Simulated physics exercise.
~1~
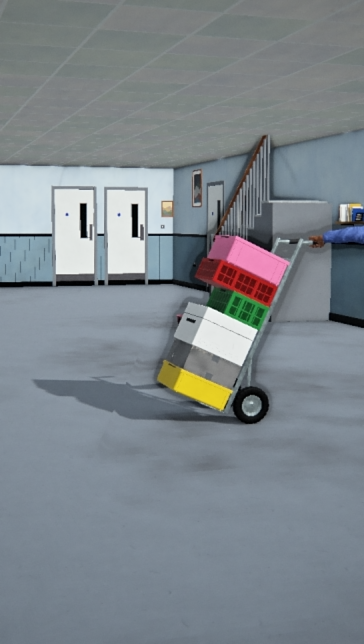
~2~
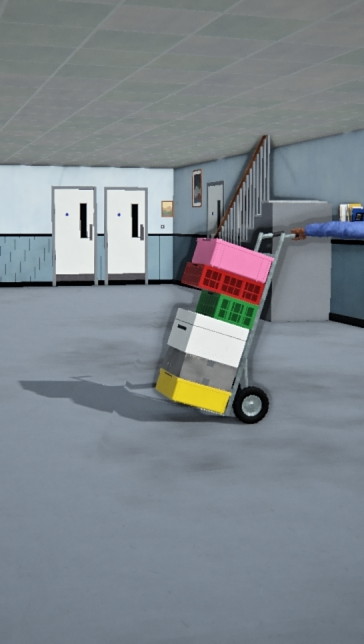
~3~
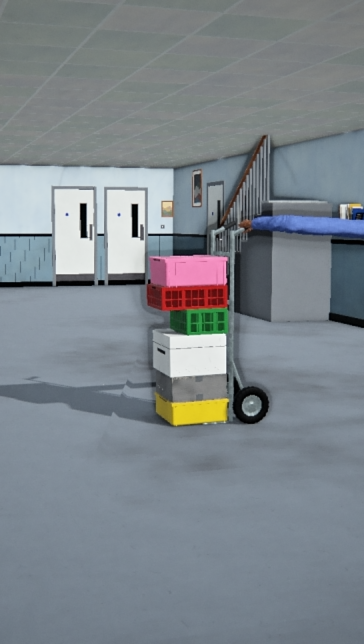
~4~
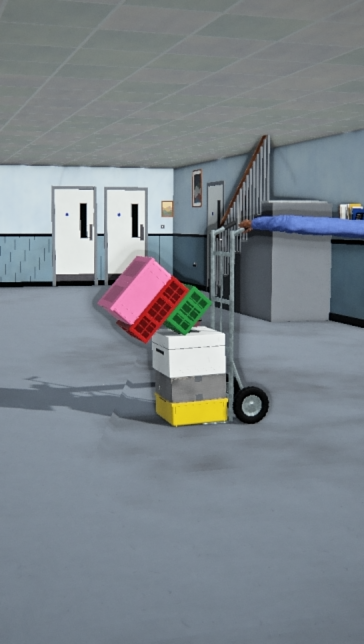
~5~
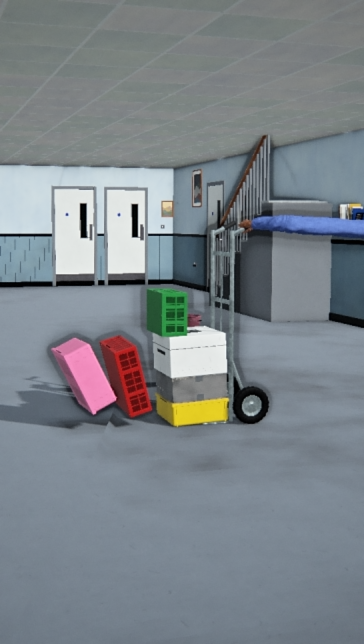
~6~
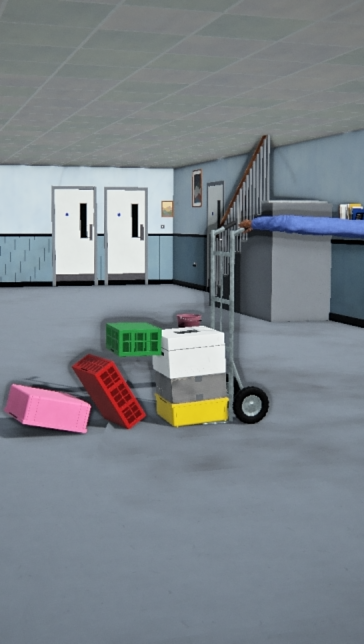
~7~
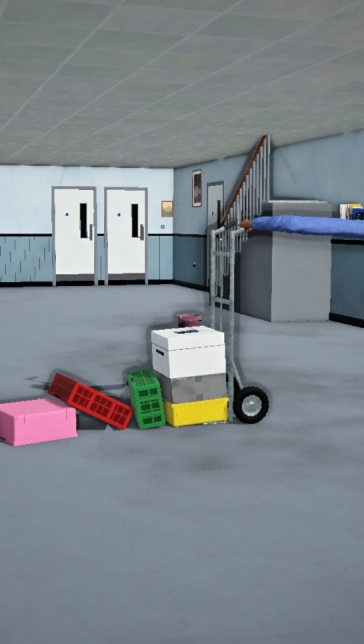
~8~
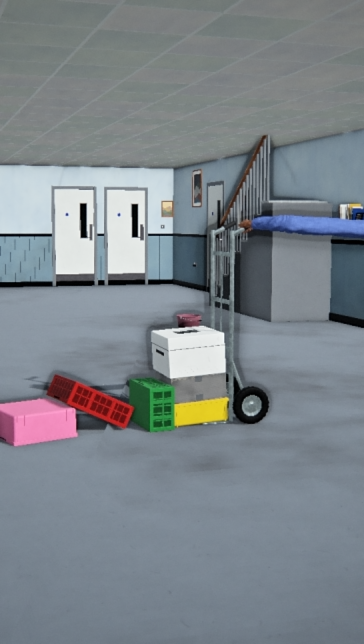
In a hallway, a blue-sleeved arm swings a loaded hand truck upright, pink, red and green crates toppling left, three boxes staying stacked.
